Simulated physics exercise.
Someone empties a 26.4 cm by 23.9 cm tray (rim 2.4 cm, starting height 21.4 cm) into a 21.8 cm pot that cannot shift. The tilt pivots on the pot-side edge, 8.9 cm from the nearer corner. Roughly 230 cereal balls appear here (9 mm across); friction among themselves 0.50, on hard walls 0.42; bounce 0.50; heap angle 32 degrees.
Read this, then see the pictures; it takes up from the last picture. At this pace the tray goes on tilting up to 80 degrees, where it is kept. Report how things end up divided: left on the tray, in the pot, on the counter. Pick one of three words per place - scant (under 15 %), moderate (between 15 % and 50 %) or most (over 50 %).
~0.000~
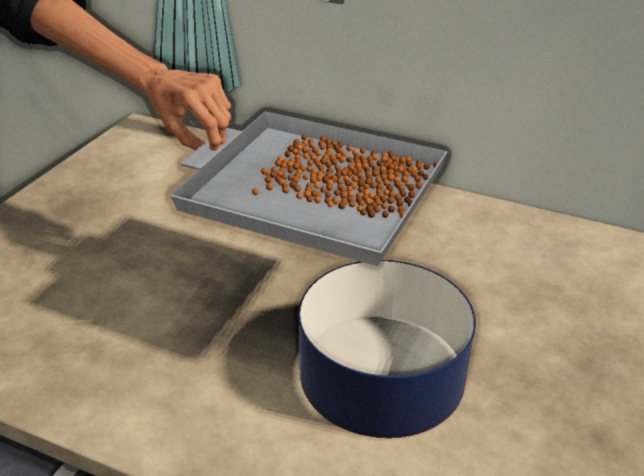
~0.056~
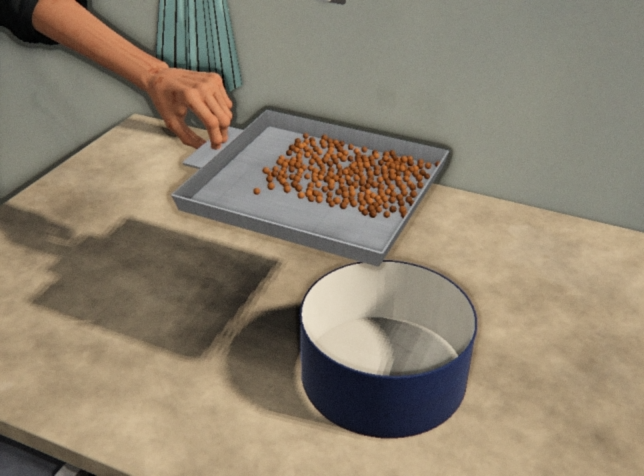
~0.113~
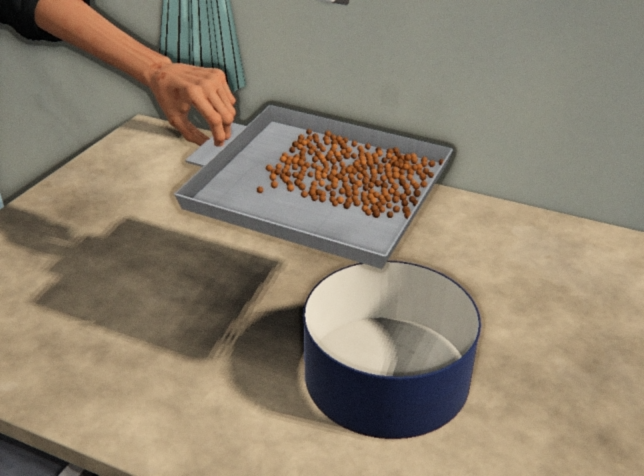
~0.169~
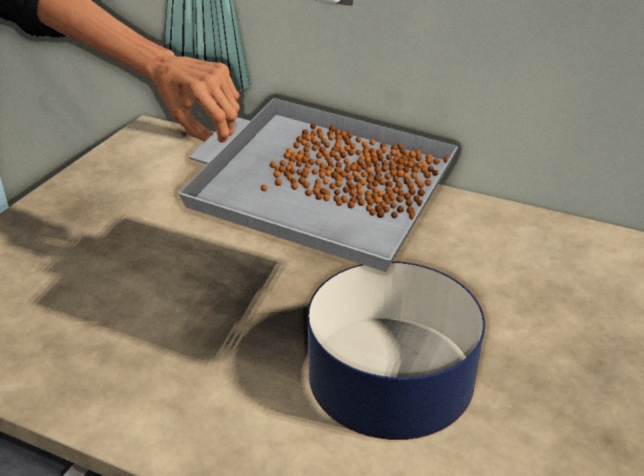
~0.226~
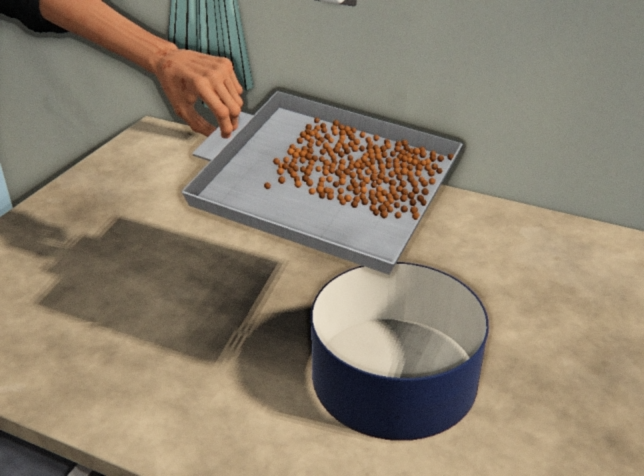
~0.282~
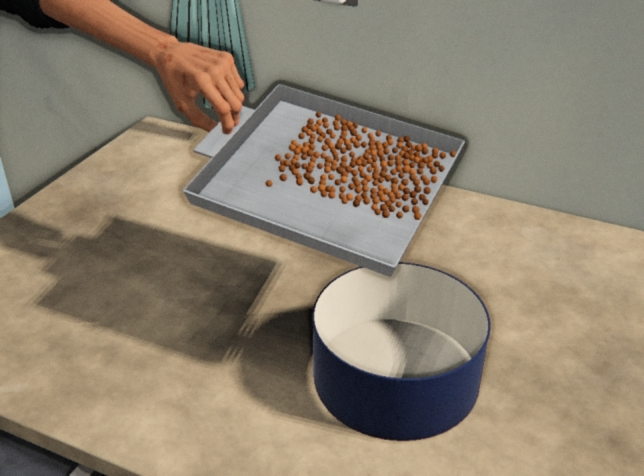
My call is tray: Most, pot: Scant, counter: Scant.
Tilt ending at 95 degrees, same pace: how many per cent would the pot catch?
That comes out at some 95 per cent.
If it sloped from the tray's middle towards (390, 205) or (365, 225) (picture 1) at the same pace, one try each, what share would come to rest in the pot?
That would be close to 0 per cent and then close to 0 per cent.
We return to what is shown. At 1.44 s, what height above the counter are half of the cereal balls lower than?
Median height: Approx. 24 cm.
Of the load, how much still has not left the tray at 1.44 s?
I'd put it at roughly 100 per cent.
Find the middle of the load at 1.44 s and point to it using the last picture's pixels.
Roughly pixel (374, 223).
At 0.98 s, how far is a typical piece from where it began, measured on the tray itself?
Displacement on the tray: About 10 cm.
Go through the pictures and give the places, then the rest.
In the first picture, tray tilt 0 degrees, front corners at (176, 194) and (378, 249); middle of the pieces at (349, 174); pot at (387, 313).
In the second picture, tray tilt 1 degrees, front corners at (177, 194) and (380, 250); middle of the pieces at (350, 174).
In the third picture, tray tilt 2 degrees, front corners at (180, 193) and (383, 252); middle of the pieces at (354, 172).
In the fourth picture, tray tilt 5 degrees, front corners at (184, 192) and (387, 256), lowest corner right front; middle of the pieces at (358, 169).
In the fifth picture, tray tilt 8 degrees, front corners at (188, 190) and (391, 259), lowest corner right front; middle of the pieces at (362, 166).
In the sixth picture, tray tilt 10 degrees, front corners at (189, 189) and (392, 262), lowest corner right front; middle of the pieces at (364, 163); pot at (401, 315). Its pace works out near 45 degrees a second.
Then, at 0.98 s, tilt 43 degrees; the tray holds 100 %, the pot 0 %.
After 1.44 s, tilt 65 degrees; the tray holds 100 %, the pot 0 %.
Then, at 1.97 s, tilt 80 degrees; the tray holds 100 %, the pot 0 %.
At rest (2.9 s), tray 95 %, pot 5 %, counter 0 %.
